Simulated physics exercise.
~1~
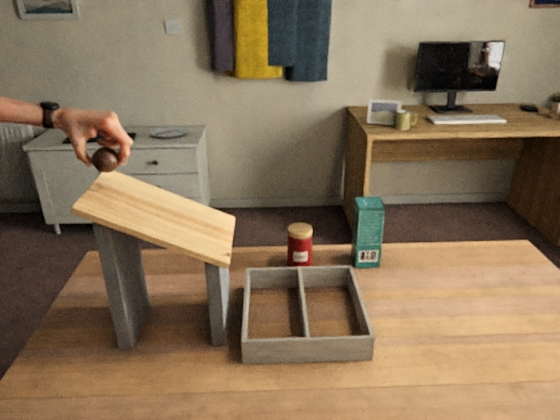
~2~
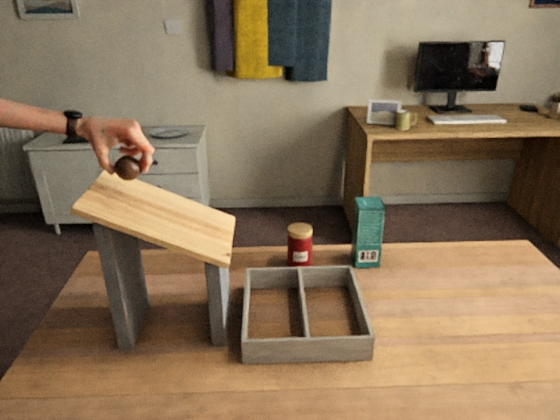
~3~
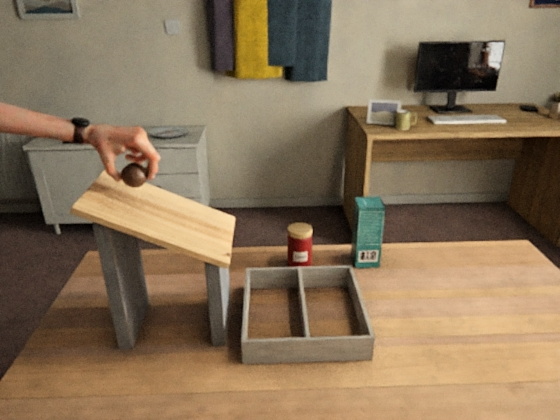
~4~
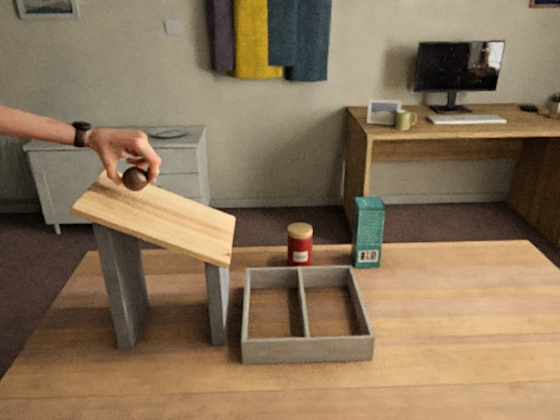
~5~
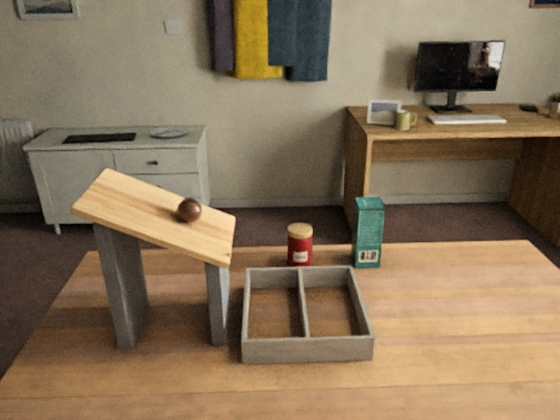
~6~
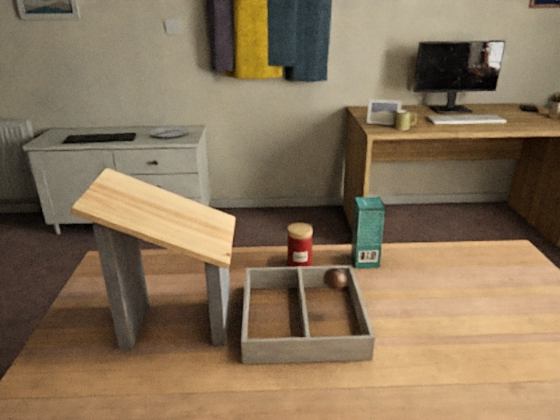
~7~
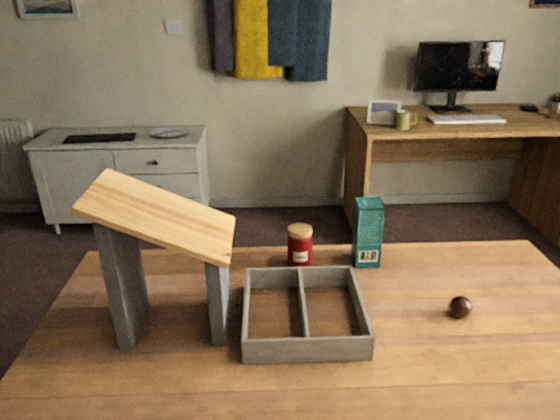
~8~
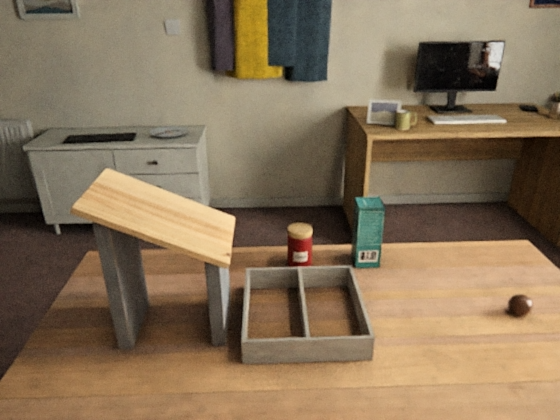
A brown onion was held by a hand above a sloping wooden board, then let go, and it rolled down to the right, passed over the two-bay tray and ended up on the table beyond it, while the red jar and turquoise carton stayed put.
